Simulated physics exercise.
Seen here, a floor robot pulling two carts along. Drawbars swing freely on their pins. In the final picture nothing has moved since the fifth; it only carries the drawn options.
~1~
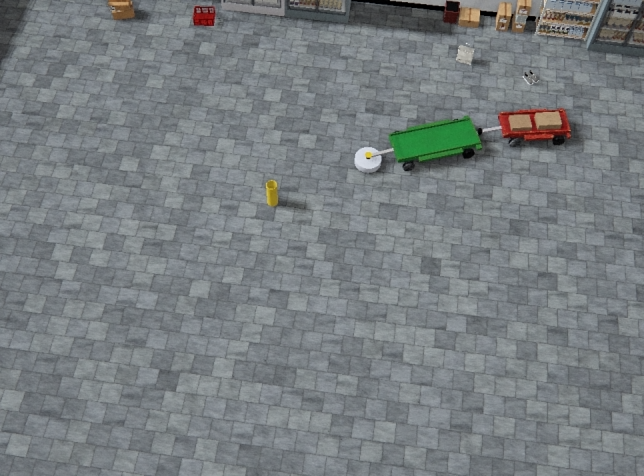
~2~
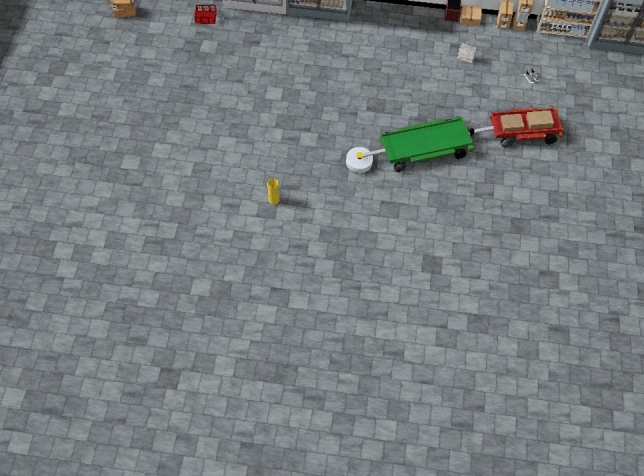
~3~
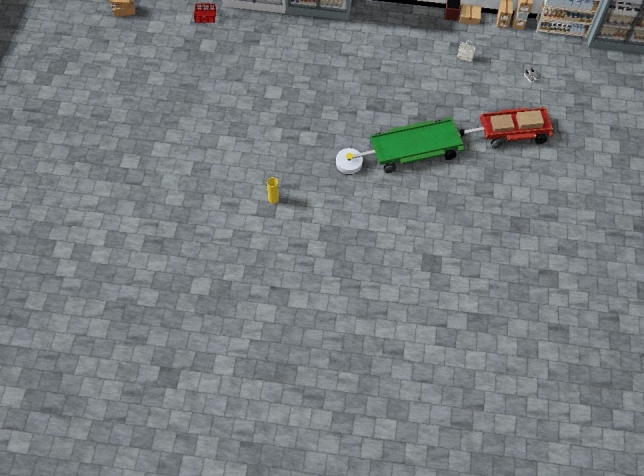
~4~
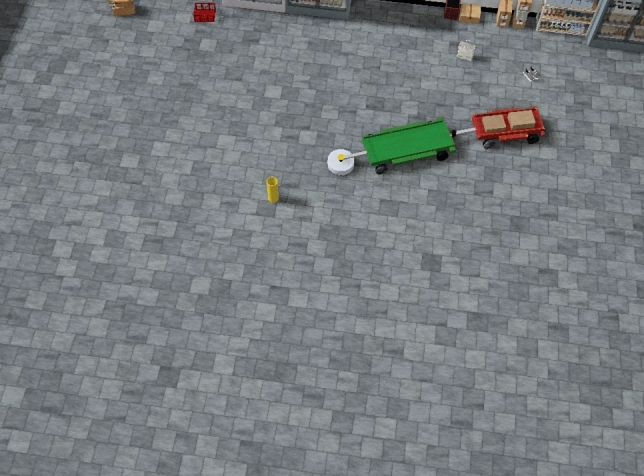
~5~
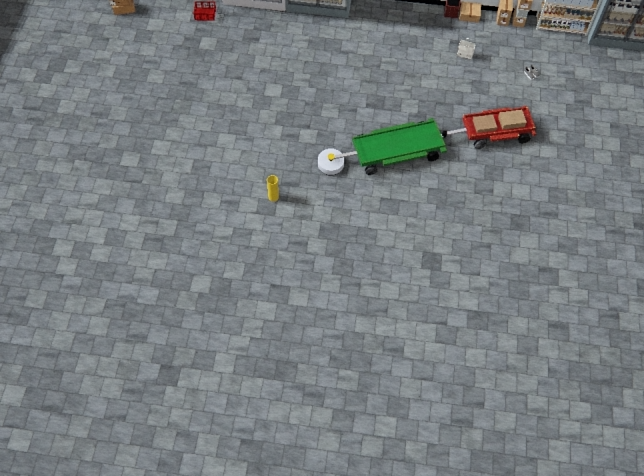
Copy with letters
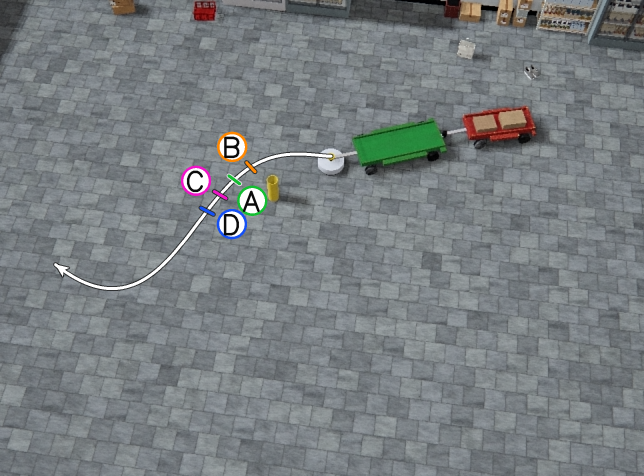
A wide grey paved floor fills the view, seen from high above at an angle, with shelves and boxes along the top edge. A round white robot is joined to a green flatbed cart, followed by a red cart carrying tan boxes, while a yellow post stands left of them. The robot steadily pulls both carts a short way leftward in line, the post staying still.
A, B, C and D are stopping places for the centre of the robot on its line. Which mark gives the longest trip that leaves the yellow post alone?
Mark A.
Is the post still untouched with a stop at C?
No.
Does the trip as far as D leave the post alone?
No.
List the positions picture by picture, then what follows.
The first frame shows green cart (435, 140); red cart (534, 124); yellow post (273, 202).
The second frame shows robot (360, 159); green cart (426, 140); red cart (526, 123); yellow post (274, 200).
The third frame shows robot (349, 160); green cart (416, 141); red cart (516, 124); yellow post (274, 199).
The fourth frame shows robot (341, 161); green cart (408, 142); red cart (508, 124); yellow post (273, 199).
The fifth frame shows robot (331, 161); green cart (399, 143); red cart (499, 124); yellow post (274, 197).
On the marked copy, A at (234, 180); B at (251, 167); C at (220, 195); D at (207, 211); the route from (331, 156) via (197, 224) to (55, 265).
Following A. Soon after the start, robot (295, 158), last cart (466, 130).
Later, robot (260, 167), last cart (432, 136).
In the end, robot (235, 184), last cart (404, 140); nothing has been touched.
As for the rest, B is safe but short; C is too far, the post has been hit; D is too far, the post has been hit.
